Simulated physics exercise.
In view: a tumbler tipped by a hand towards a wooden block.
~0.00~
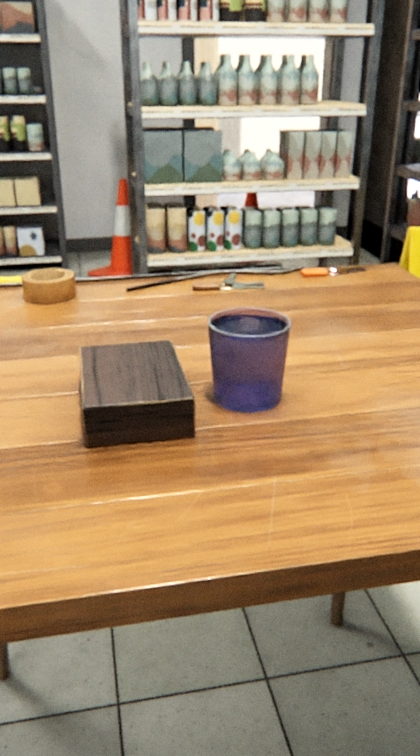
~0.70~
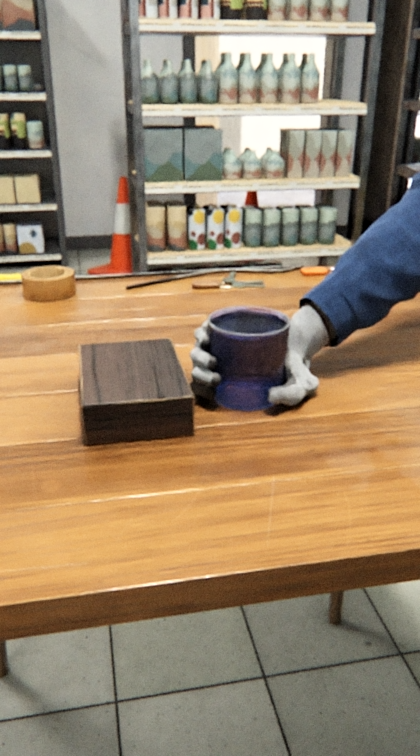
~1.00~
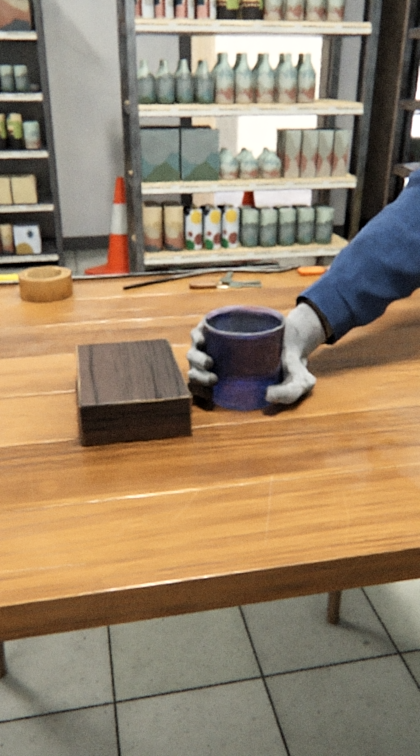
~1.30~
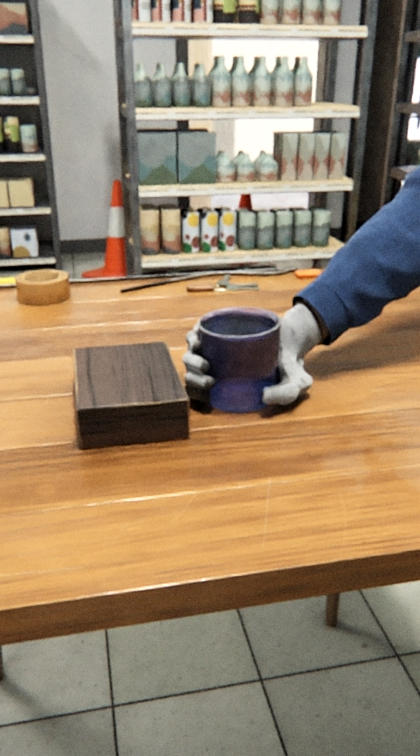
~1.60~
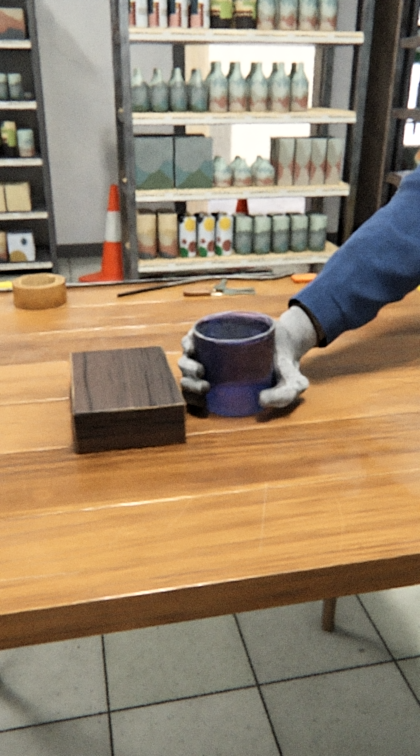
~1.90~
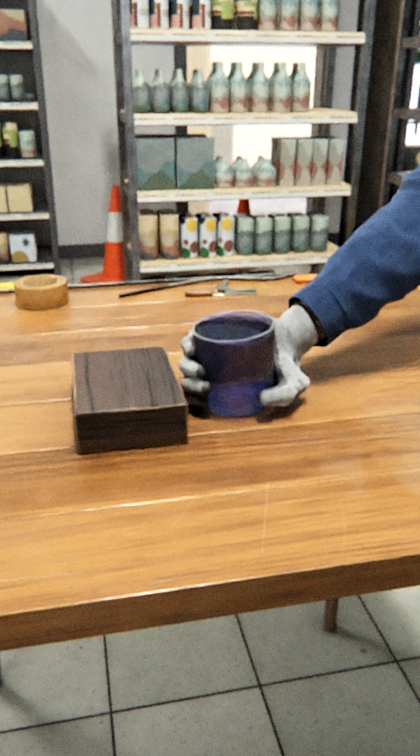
On a wooden table, a gloved hand grips a purple tumbler beside a dark block, barely moving it.
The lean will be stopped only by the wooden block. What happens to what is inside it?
It brims over.
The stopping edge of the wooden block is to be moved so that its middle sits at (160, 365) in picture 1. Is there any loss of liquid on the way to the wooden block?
Lab note: Some contents lost.
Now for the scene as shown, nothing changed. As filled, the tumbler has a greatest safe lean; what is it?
Roughly 10°.
After 2.5 s, the tumbler leans by about 20°; some has gone over its rim; nearly all of the dyed water is inside.
After 3.1 s, the tumbler leans by about 30°; some has gone over its rim; about three quarters of the dyed water is inside.
After 4.5 s, the tumbler leans by about 35°, against the wooden block; some has gone over its rim; about three quarters of the dyed water is inside.
